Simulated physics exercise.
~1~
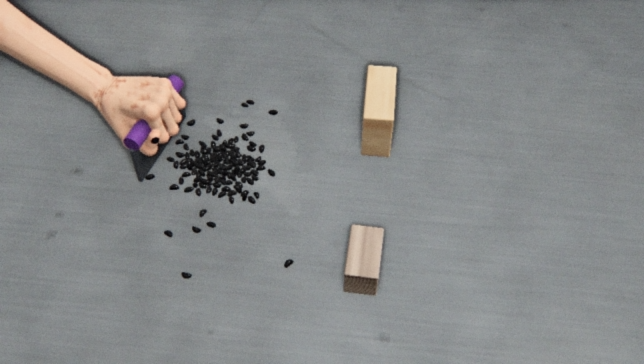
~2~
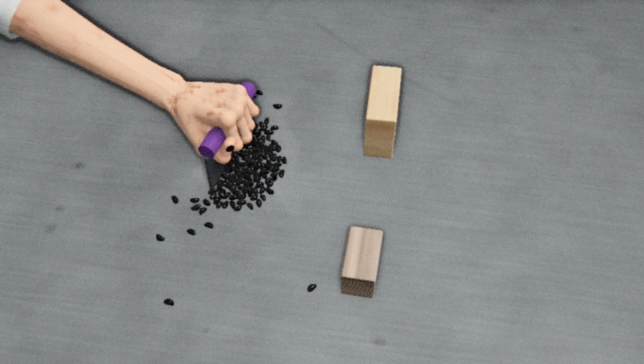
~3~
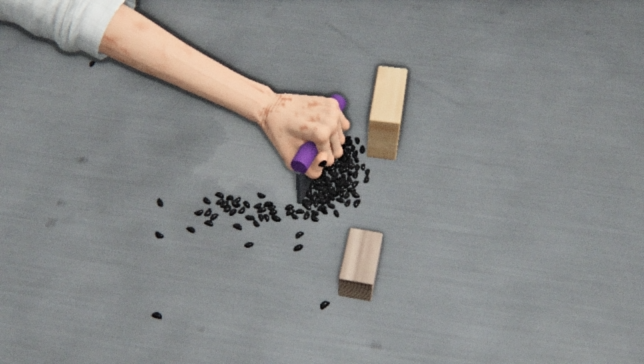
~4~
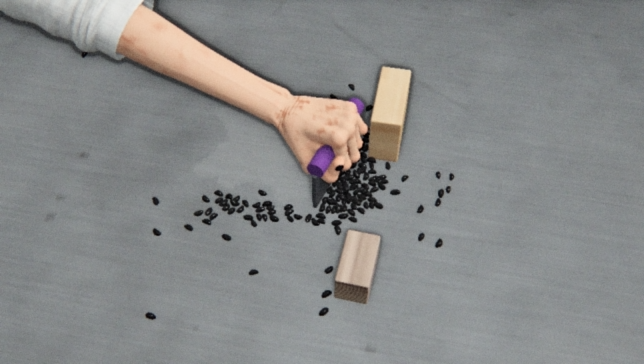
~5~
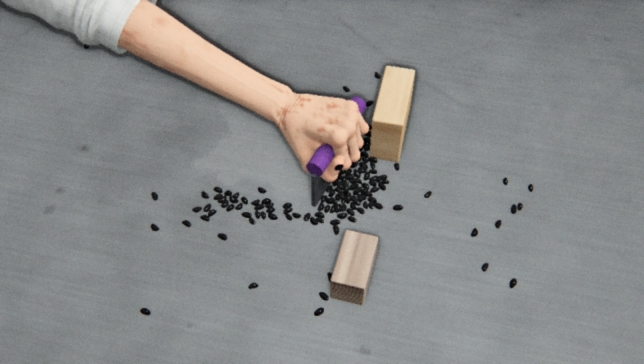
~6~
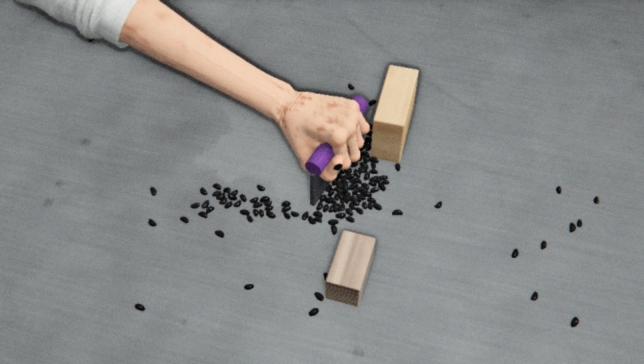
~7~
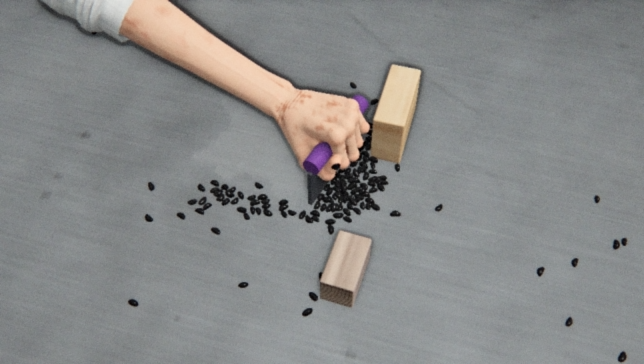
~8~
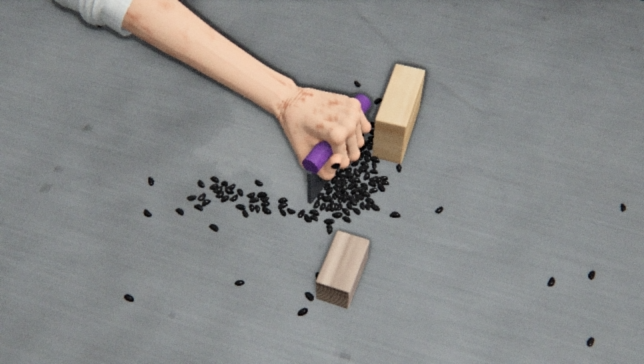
We see a hand push a purple-handled scraper rightward through a pile of black beans towards two wooden blocks, then stop. Some beans scatter through the gap and roll away to the right, while most stay heaped by the scraper or trail behind it.
